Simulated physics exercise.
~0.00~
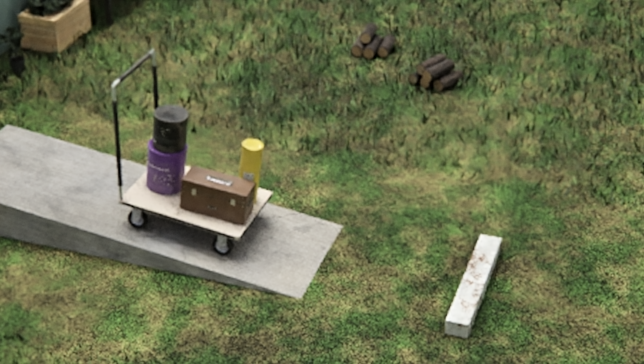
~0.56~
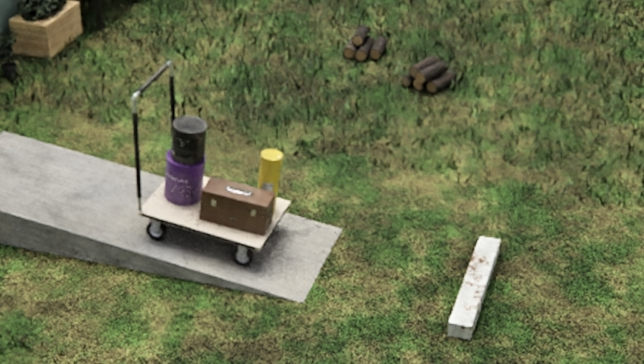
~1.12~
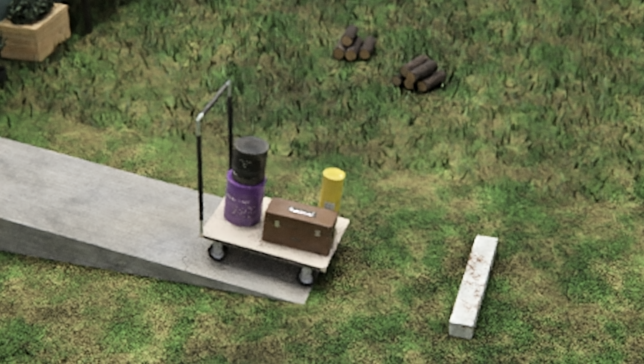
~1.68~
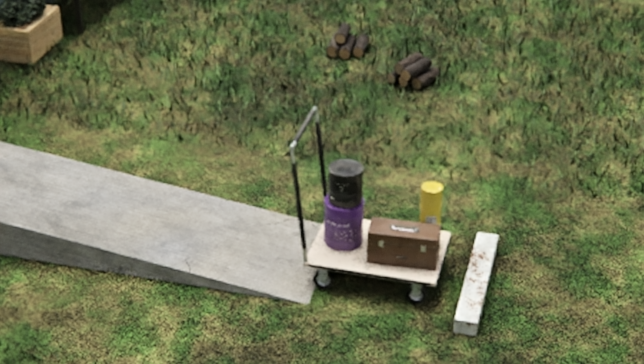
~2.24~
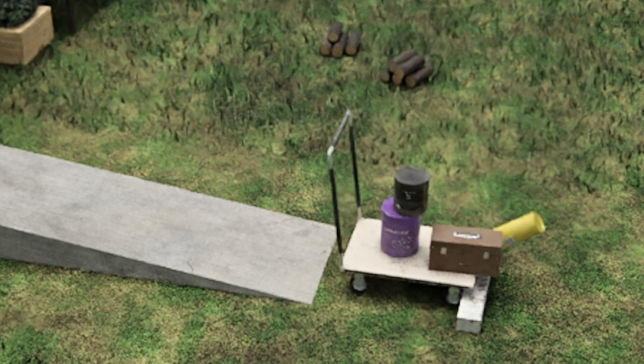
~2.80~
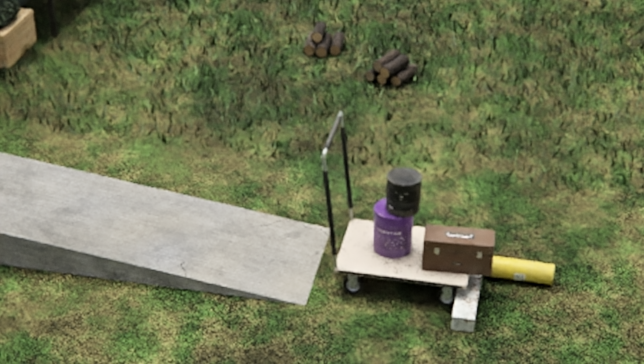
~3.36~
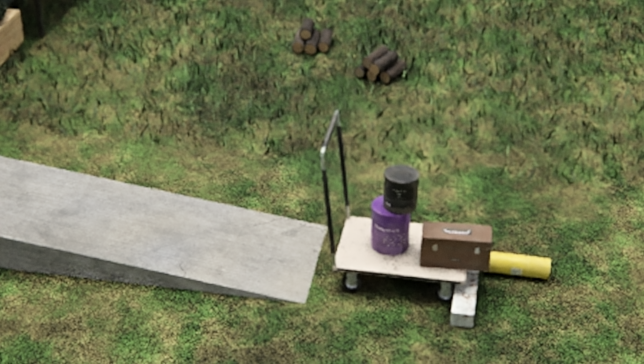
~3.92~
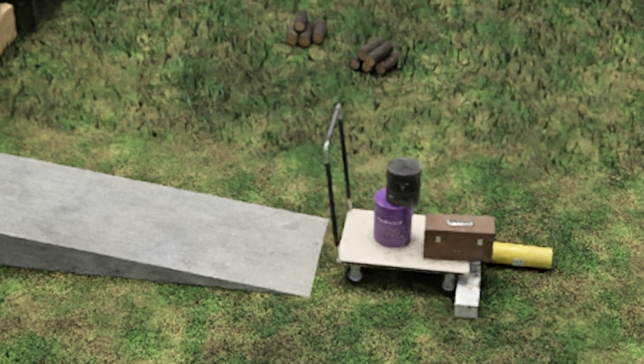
A loaded trolley rolls down a ramp, stops at a kerb, and the yellow canister topples off.
